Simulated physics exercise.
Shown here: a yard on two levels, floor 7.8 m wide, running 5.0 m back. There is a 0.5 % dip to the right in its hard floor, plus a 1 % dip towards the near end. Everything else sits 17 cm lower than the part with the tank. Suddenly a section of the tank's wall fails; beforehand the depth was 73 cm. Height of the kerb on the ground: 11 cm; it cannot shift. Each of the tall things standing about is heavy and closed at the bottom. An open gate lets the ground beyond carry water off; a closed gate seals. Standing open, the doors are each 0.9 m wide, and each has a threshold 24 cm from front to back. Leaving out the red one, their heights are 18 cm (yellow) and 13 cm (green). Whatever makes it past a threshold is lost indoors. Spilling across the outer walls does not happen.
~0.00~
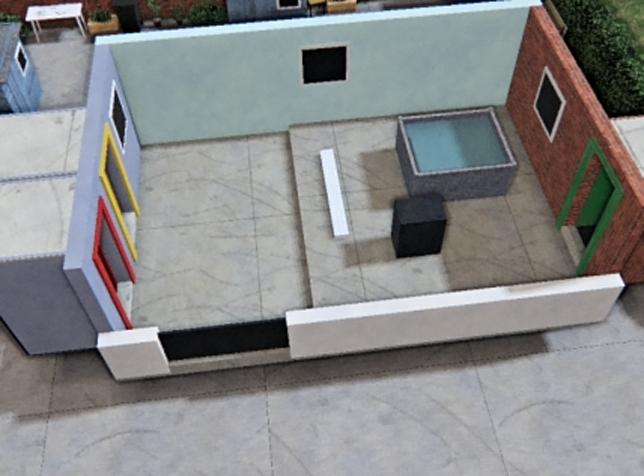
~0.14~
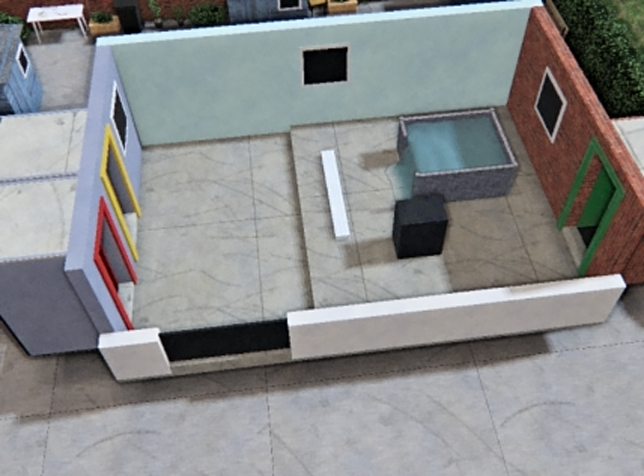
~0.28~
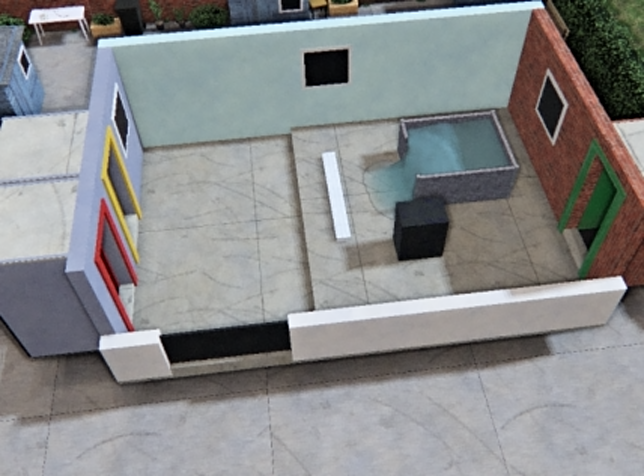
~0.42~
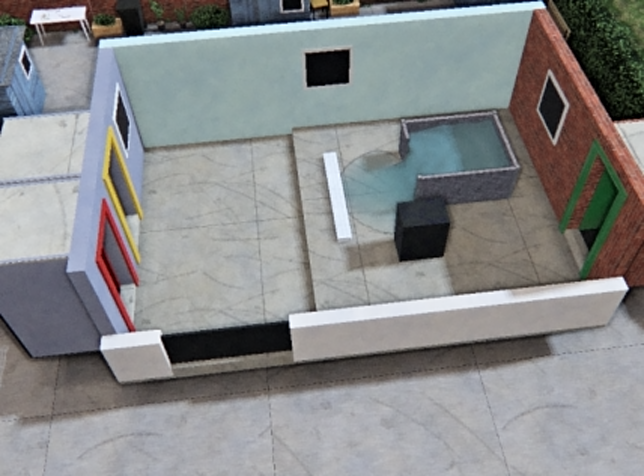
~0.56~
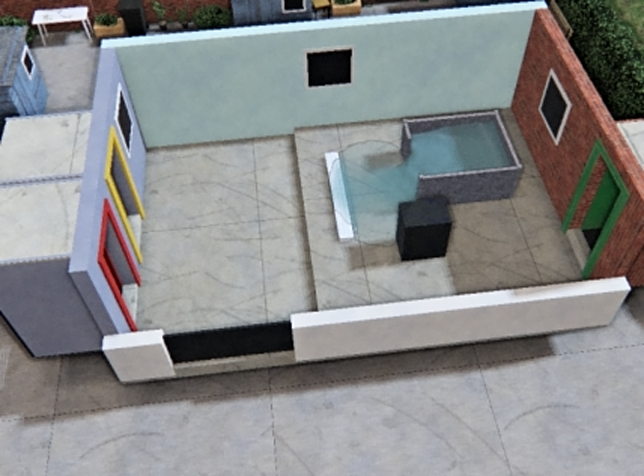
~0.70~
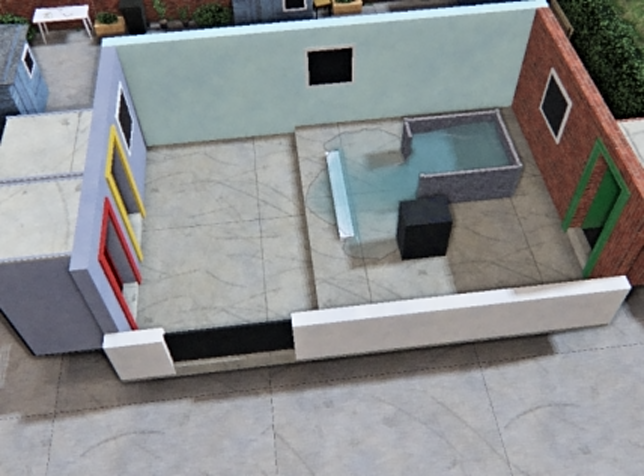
In a walled yard, water pours from a broken tank and spreads left past a white kerb.
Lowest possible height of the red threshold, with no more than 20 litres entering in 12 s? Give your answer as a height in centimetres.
I would say 11.5 cm.
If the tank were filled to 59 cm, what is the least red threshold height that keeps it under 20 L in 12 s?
The step needs to be some 6.5 cm.
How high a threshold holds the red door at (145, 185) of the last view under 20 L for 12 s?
Minimum: About 9.5 cm.
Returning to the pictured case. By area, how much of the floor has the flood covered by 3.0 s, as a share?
The wet part is about 70 per cent.
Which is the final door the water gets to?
Last: Green.
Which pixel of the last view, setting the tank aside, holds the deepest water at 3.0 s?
Around (136, 339).
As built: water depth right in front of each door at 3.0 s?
The yellow door has 15 cm, the red door 13 cm and the green door 0 cm.
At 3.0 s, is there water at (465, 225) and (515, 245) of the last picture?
First spot untouched, second untouched.
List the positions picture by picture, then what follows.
In the first frame, still water, 73 cm deep, in the tank at (455, 144); the red door at (116, 272) is dry.
In the second frame, the gap is at (411, 174), the front 0.3 m out at (389, 173); the back of the tank holds 73 cm.
In the third frame, the front is at (367, 184), 0.8 m from the gap at (411, 178); 0.9 m2 of floor is wet, 73 cm left at the back.
In the fourth frame, the front is at (348, 205), 1.3 m from the gap at (412, 179); 2.0 m2 of floor is wet, 69 cm left at the back.
In the fifth frame, the front is at (334, 203), 1.6 m from the gap at (414, 179); 3.2 m2 of floor is wet, 62 cm left at the back.
In the sixth frame, water pours out at (415, 178) and has run 2.0 m, to (313, 207); about 7 cm deep outside, 63 cm at the back; 3.7 m in a straight line remain to the red door at (122, 273).
After 1.4 s water covers 30 % of the floor, deepest (32 cm) near (404, 191); it has not reached the red door.
After 3.0 s water covers 70 % of the floor, deepest (34 cm) near (136, 339); 13 cm at the red door, 2 litres in over its 10 cm threshold.
After 12.0 s water covers 90 % of the floor, deepest (10 cm) near (146, 357); 8 cm at the red door, 32 litres in over its 10 cm threshold.
At the red door as built, the water arrived by 2.4 s and peaked near 17 cm at 3.8 s.
With a threshold of 10.5 cm, 28 litres would have come in within the 12 s; with 14 cm, 9 litres. So under 20 litres takes about 11.5 cm.
